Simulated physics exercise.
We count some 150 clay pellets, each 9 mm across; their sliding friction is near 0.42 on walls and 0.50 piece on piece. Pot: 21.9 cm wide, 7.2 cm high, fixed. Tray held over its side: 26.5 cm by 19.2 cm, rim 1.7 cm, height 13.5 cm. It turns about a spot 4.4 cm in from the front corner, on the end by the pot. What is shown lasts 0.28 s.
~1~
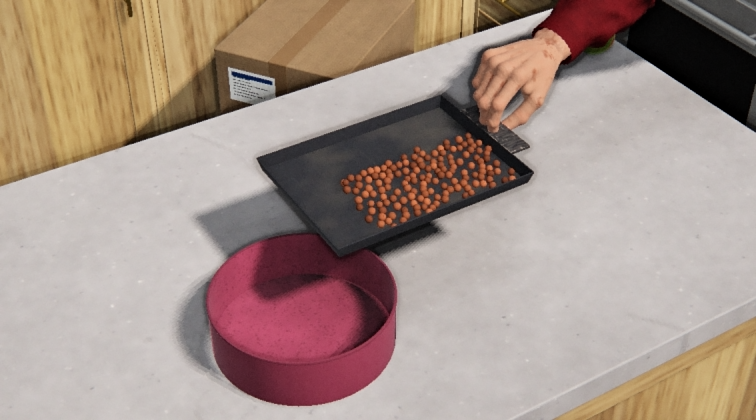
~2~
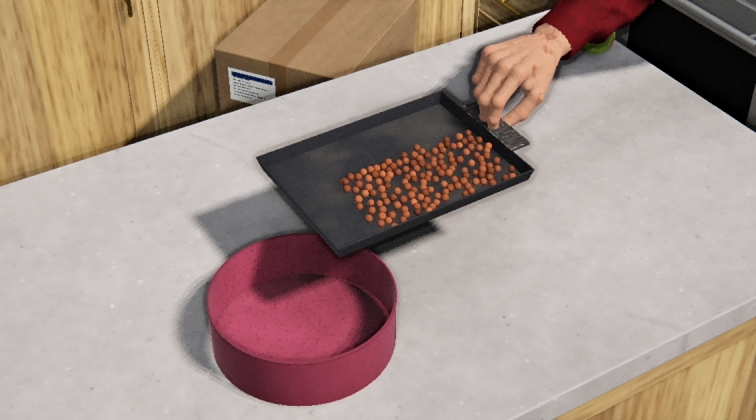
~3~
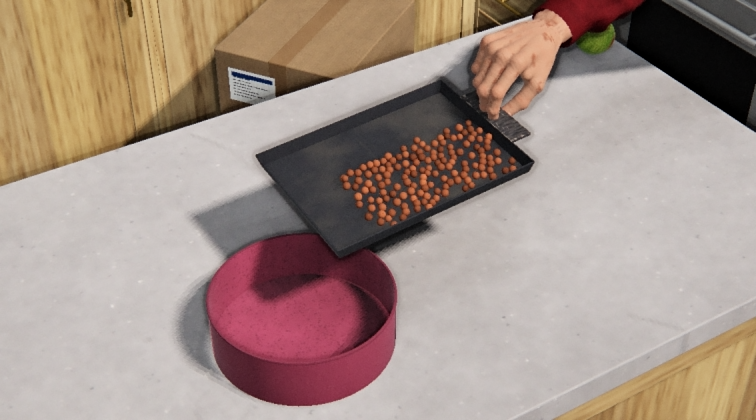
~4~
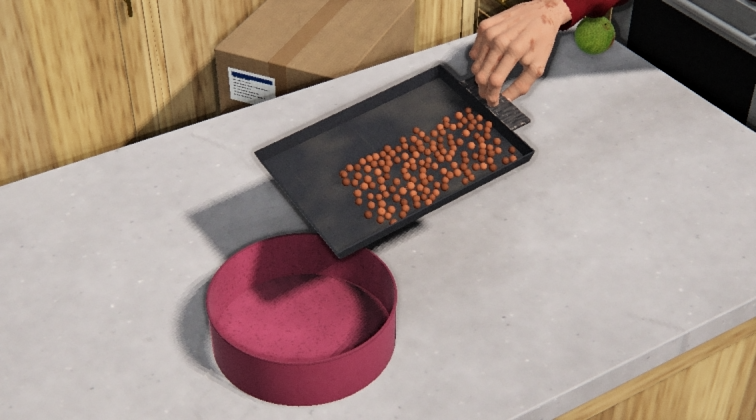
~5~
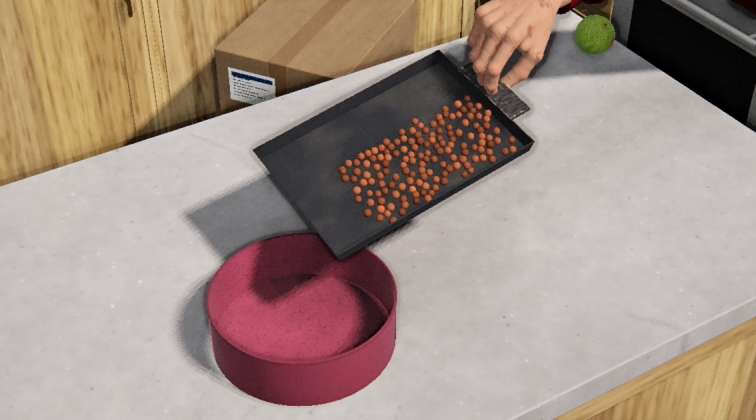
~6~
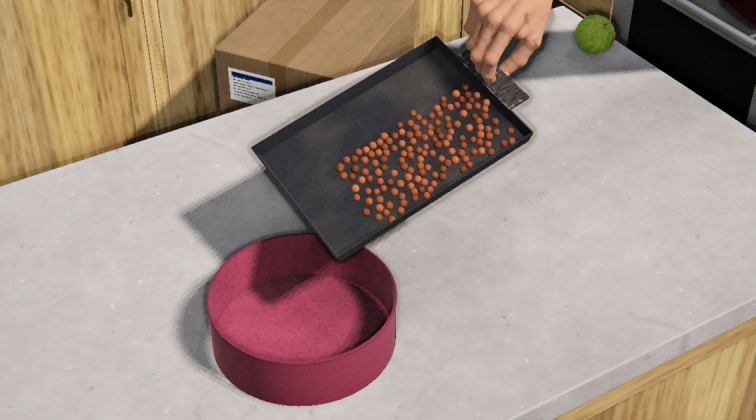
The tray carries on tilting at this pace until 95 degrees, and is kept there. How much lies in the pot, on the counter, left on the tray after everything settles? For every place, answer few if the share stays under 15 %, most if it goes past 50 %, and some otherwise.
Shares - pot: Most; counter: Few; left on the tray: Few.
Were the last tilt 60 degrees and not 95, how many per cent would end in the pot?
Then about 20 per cent.
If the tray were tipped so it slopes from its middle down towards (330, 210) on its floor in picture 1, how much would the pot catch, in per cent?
Something like 95 in a hundred.
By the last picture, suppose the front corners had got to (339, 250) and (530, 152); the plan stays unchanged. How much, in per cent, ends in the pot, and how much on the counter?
Pot 90, counter 10.
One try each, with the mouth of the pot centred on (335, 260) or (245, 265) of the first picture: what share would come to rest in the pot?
Roughly 90 and 30 percent.
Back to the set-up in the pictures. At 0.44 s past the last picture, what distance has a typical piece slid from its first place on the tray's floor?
10 cm.
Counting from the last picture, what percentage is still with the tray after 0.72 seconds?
Estimate: Near 85 in a hundred.
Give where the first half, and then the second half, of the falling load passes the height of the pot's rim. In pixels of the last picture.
Roughly (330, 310) to begin with, later roughly (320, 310).
Then, 0.44 s after the last picture, tilt 56 degrees; the tray holds 100 %, the pot 0 %.
Then, 0.72 s after the last picture, tilt 79 degrees; the tray holds 85 %, the pot 15 %.
Then, 1.10 s after the last picture, tilt 95 degrees; the tray holds 5 %, the pot 95 %.
In the end, pot 100 %, counter 0 %, tray 0 %.
